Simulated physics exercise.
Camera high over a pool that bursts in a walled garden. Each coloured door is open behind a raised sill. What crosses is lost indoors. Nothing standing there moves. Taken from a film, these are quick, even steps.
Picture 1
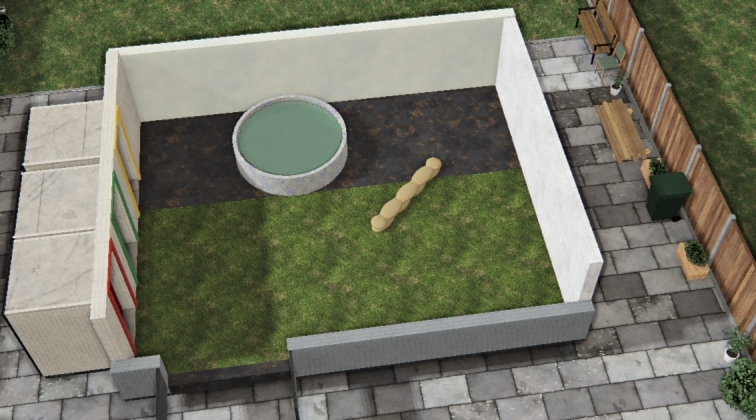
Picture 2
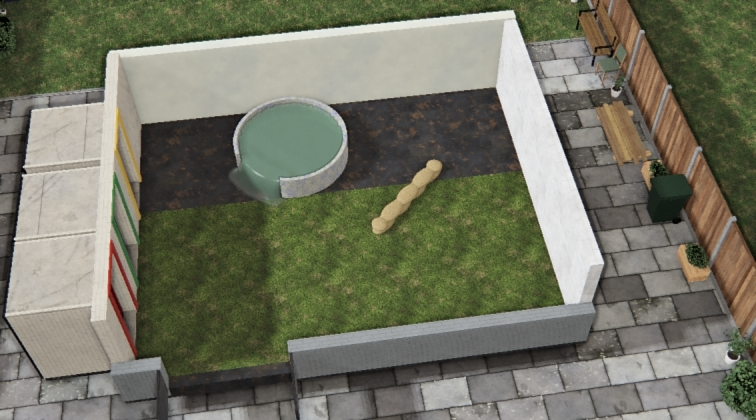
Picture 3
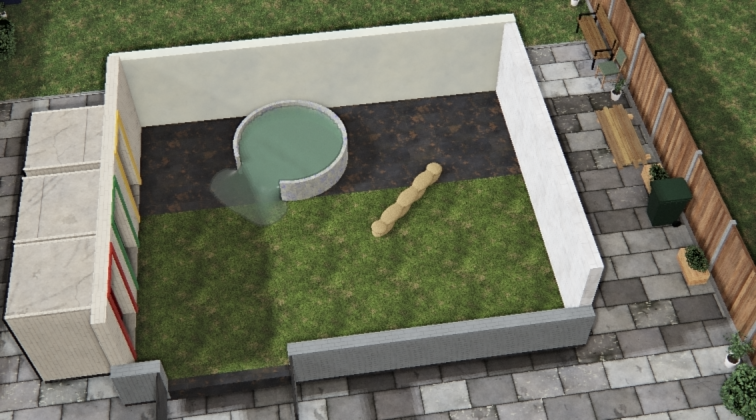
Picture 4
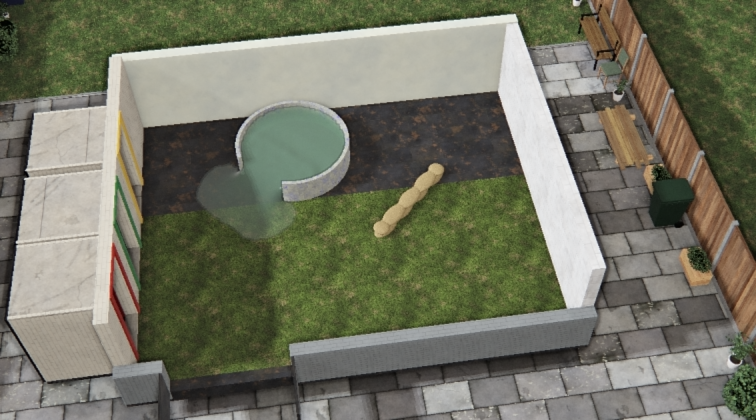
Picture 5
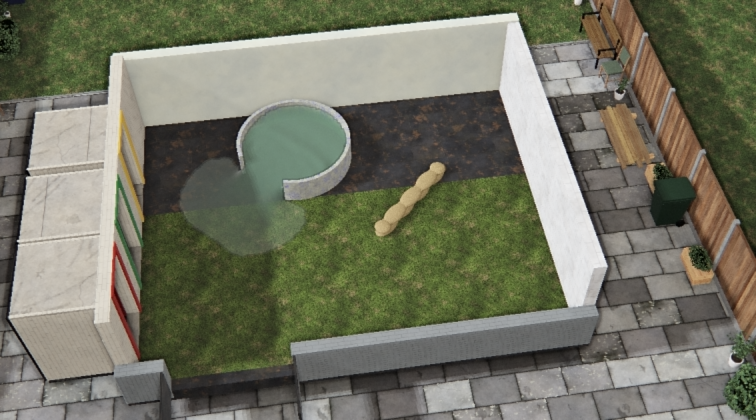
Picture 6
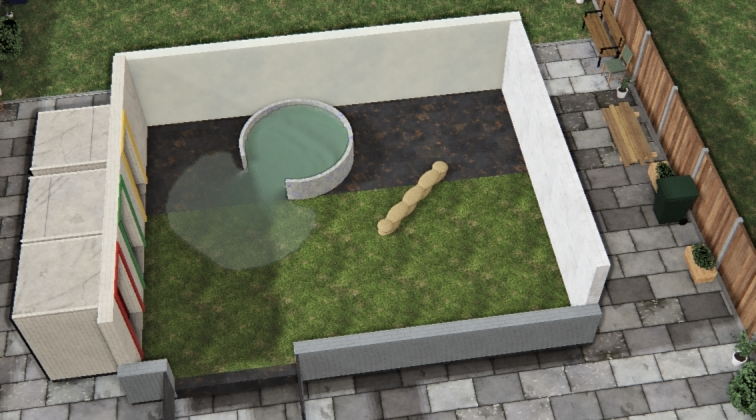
Walled garden seen from above, a round pool bursting open at its lower left and water spreading across dark paving and grass.
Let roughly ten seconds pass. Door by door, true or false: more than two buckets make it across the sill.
Green door: True; red door: True; yellow door: True.
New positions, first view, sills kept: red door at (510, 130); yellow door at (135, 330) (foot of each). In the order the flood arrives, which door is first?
The flood hits the green one before any other door.
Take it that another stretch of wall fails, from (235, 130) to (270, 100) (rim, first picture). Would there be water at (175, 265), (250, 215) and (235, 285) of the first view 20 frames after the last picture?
Taking the three spots as listed, they end up inundated, spared and spared.
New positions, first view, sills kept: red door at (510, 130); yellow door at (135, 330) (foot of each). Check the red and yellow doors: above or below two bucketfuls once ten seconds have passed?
Checking each in order, the red door never reaches the limit, and the yellow door spills past the mark.
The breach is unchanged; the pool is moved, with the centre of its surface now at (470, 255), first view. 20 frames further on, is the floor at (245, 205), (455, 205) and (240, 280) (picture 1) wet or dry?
Bone-dry, bone-dry, soaked.
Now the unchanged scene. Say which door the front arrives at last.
Result: The red-painted one.
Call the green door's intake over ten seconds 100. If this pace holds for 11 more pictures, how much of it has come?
It comes to around 10 percent of the ten-second total.
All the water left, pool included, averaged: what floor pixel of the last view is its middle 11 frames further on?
At roughly (262, 191).
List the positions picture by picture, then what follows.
In the first frame, still water in the pool at (290, 138).
In the second frame, water pours out at (257, 182) and has run to (238, 169).
In the third frame, the front is at (215, 183), out from the gap at (257, 186).
In the fourth frame, the front is at (203, 188), out from the gap at (259, 187).
In the fifth frame, the front is at (240, 252), out from the gap at (260, 186).
In the sixth frame, the front is at (237, 266), out from the gap at (263, 185).
A moment on, water covers 15 % of the floor; the green door not reached, the red door not reached, the yellow door wet at the sill, nothing in.
Next, water covers 25 % of the floor; the green door under two buckets in, the red door not reached, the yellow door over two buckets in.
Then, water covers 35 % of the floor; the green door over two buckets in, the red door under two buckets in, the yellow door far over two buckets in.
Later, water covers 45 % of the floor; the green door over two buckets in, the red door over two buckets in, the yellow door far over two buckets in.
In the end, water covers 60 % of the floor; the green door over two buckets in, the red door over two buckets in, the yellow door far over two buckets in.
